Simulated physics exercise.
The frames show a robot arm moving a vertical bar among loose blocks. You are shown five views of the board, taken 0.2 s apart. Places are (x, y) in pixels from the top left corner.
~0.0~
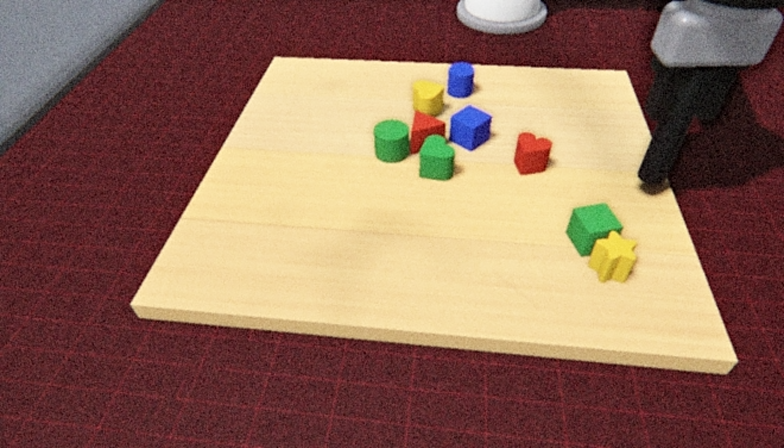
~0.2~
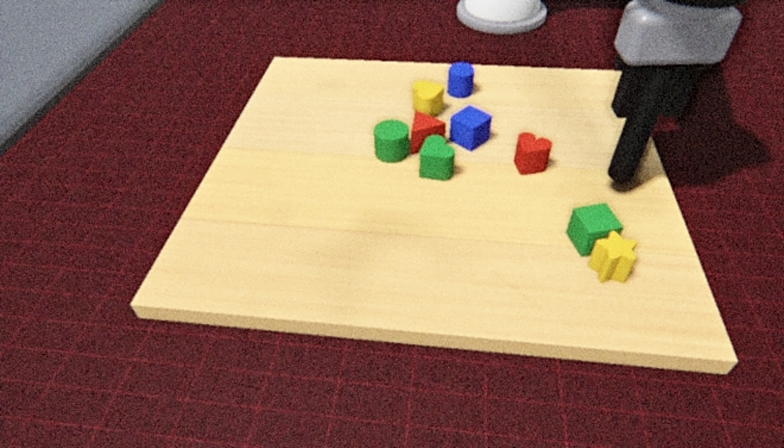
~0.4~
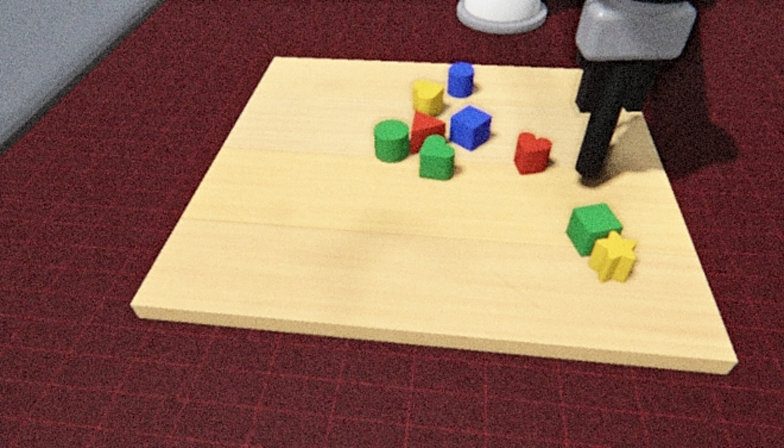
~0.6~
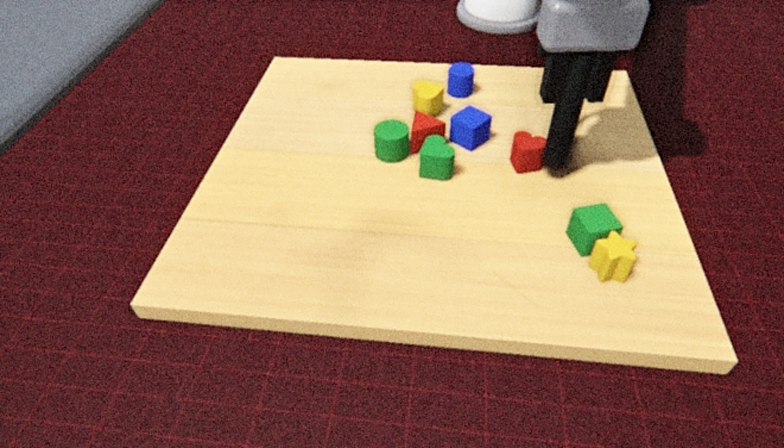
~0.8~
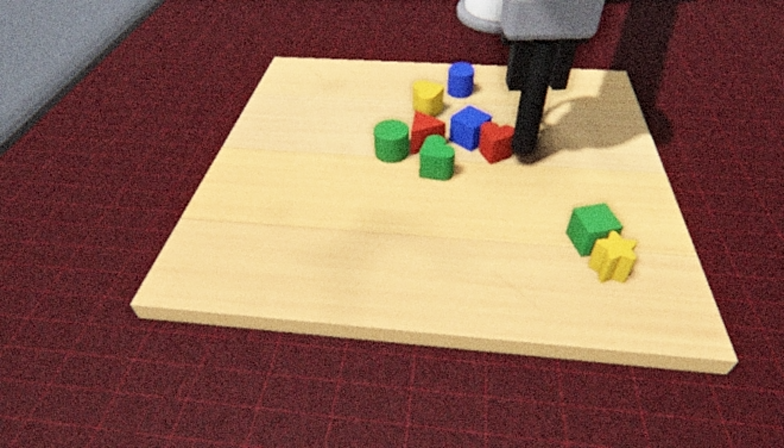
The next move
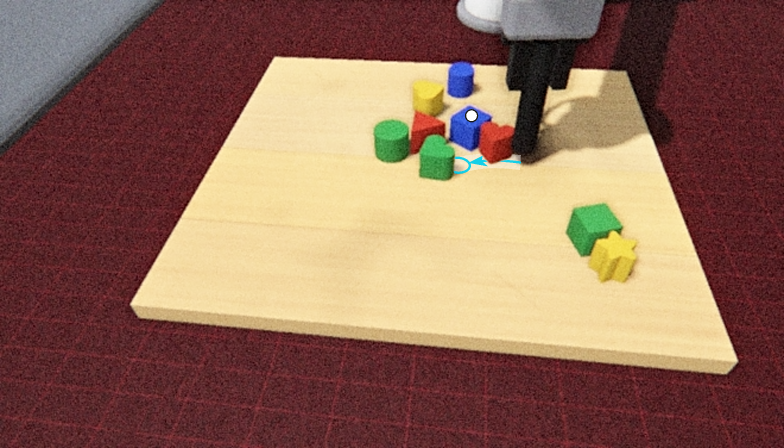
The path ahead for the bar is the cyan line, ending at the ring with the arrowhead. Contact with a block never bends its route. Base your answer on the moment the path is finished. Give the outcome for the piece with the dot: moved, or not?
At the end, its place is different.
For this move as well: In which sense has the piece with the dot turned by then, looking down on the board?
Verdict: Clockwise.
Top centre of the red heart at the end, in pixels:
It is at (440, 128).
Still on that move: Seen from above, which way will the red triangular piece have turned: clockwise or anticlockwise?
From above, it turns counterclockwise.
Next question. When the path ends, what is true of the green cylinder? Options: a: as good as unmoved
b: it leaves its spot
The one that fits is a, as good as unmoved.
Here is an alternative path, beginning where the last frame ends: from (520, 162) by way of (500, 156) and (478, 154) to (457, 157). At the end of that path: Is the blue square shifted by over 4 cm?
Answer: No.
The line goes from (520, 162) via (488, 161), ending at (458, 165); the dot is on the blue square.
What follows on the original path. Halfway along, bar at (490, 146); blue square at (458, 111), turned 35° clockwise; red heart at (465, 129).
At the end, bar at (459, 150); green cylinder unmoved; red triangular piece at (420, 117), turned 25° anticlockwise; green heart at (433, 147), turned 20° anticlockwise; blue square at (458, 111), turned 40° clockwise; red heart at (440, 128), turned 30° clockwise.
